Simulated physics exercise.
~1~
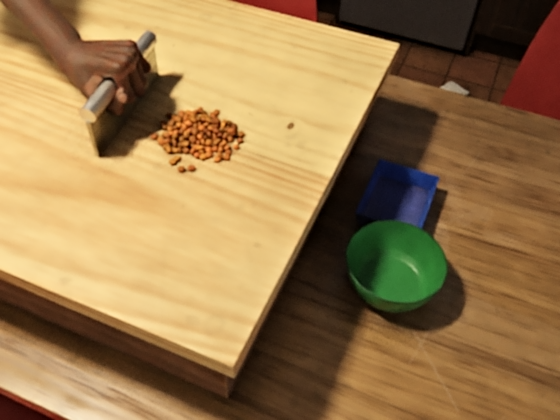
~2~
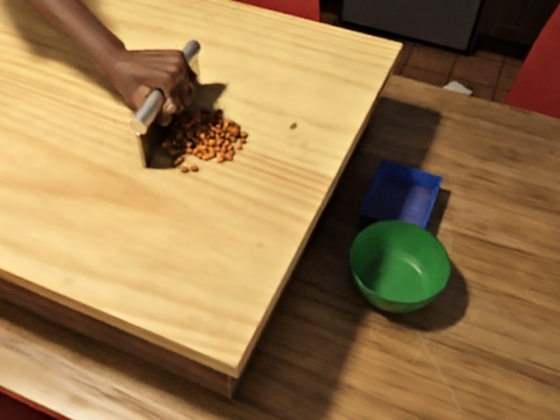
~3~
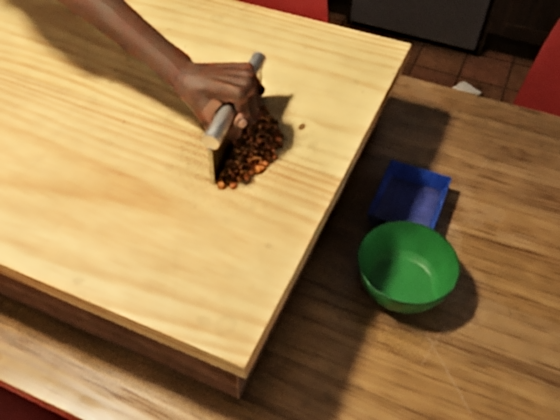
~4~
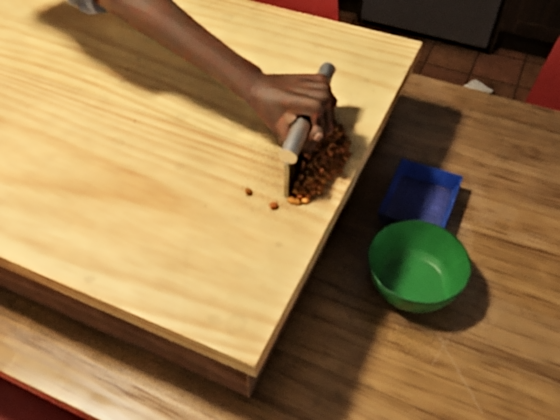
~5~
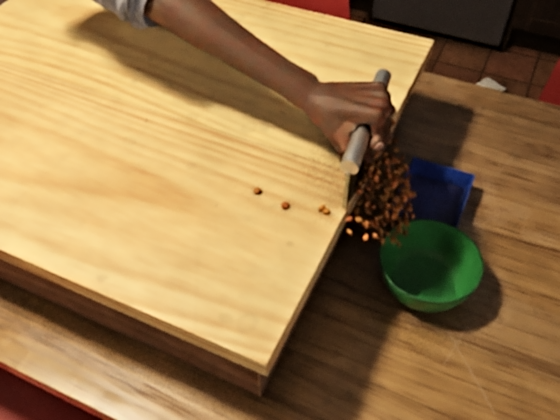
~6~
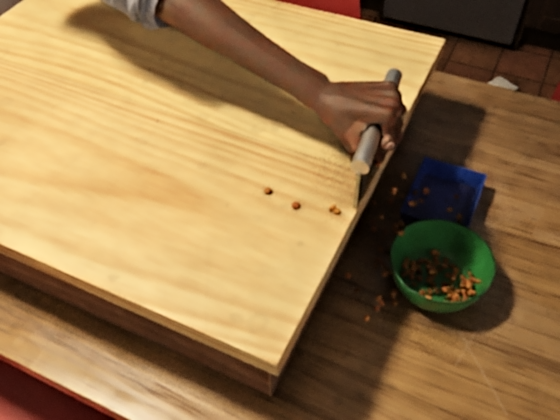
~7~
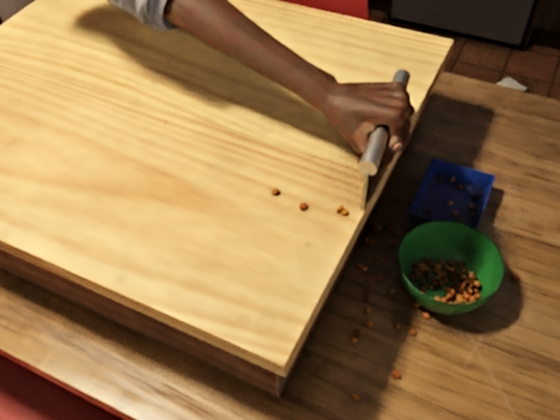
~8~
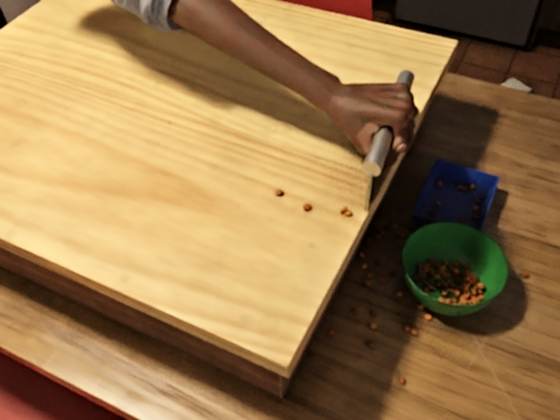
Hand pushing a scraper right across a wooden board, sweeping brown pellets off the edge, many landing in a green bowl, others scattering.
